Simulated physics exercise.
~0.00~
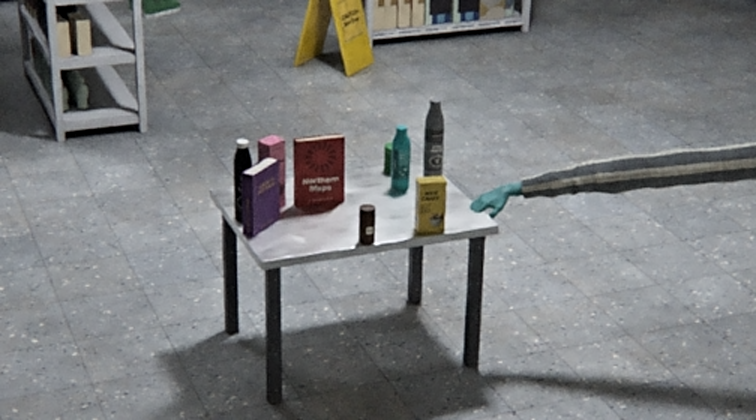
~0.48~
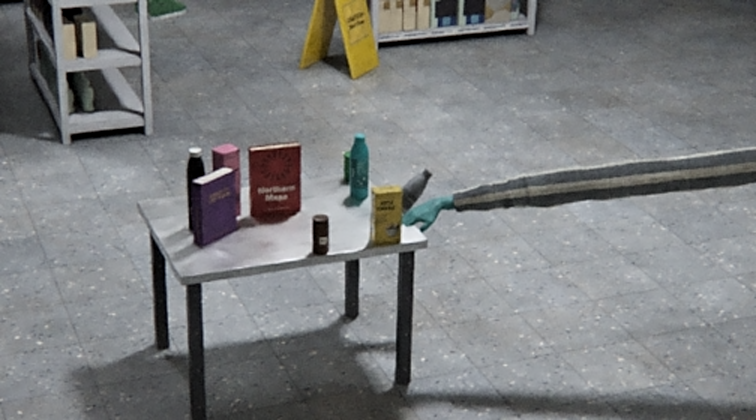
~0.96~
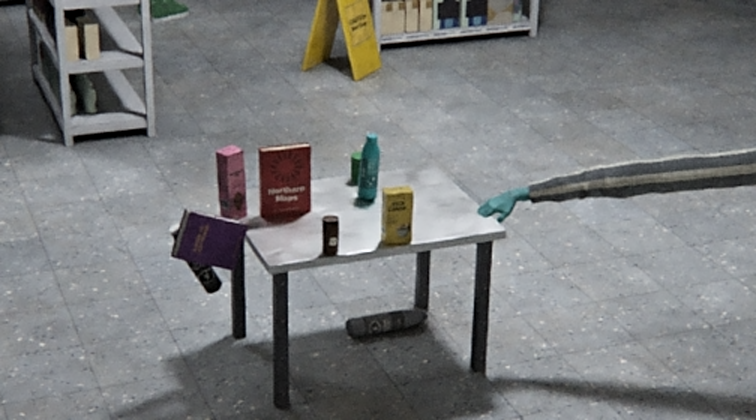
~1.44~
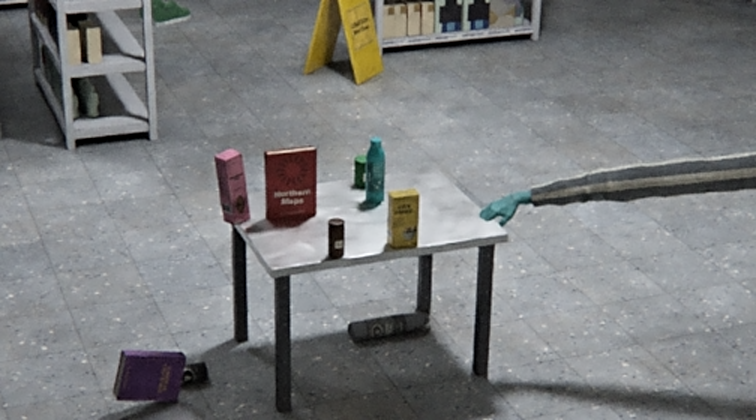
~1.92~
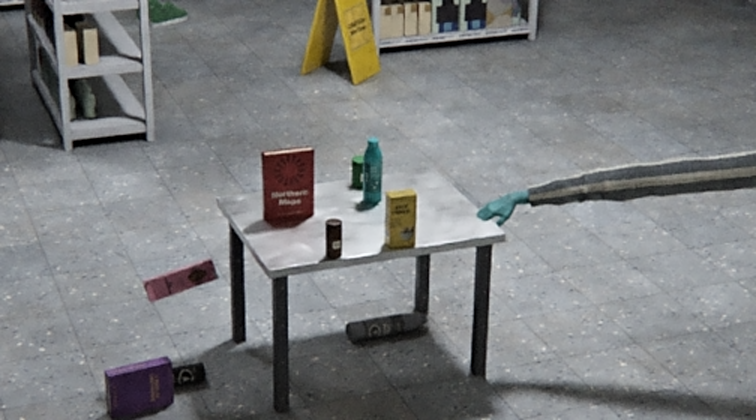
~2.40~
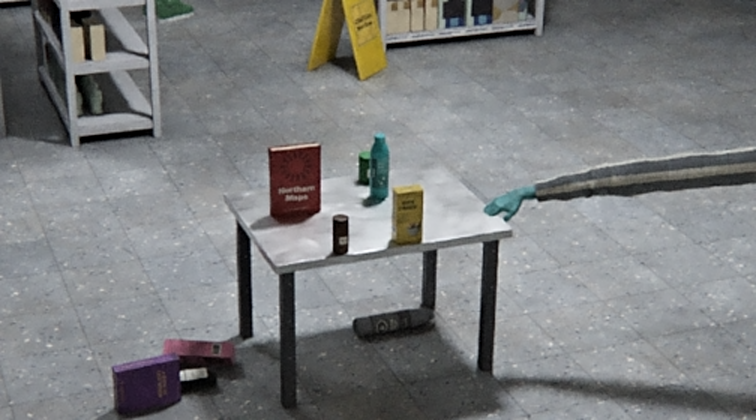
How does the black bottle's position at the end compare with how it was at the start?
At the start the black bottle stands upright on the table, and at the end it lies on its side on the floor.
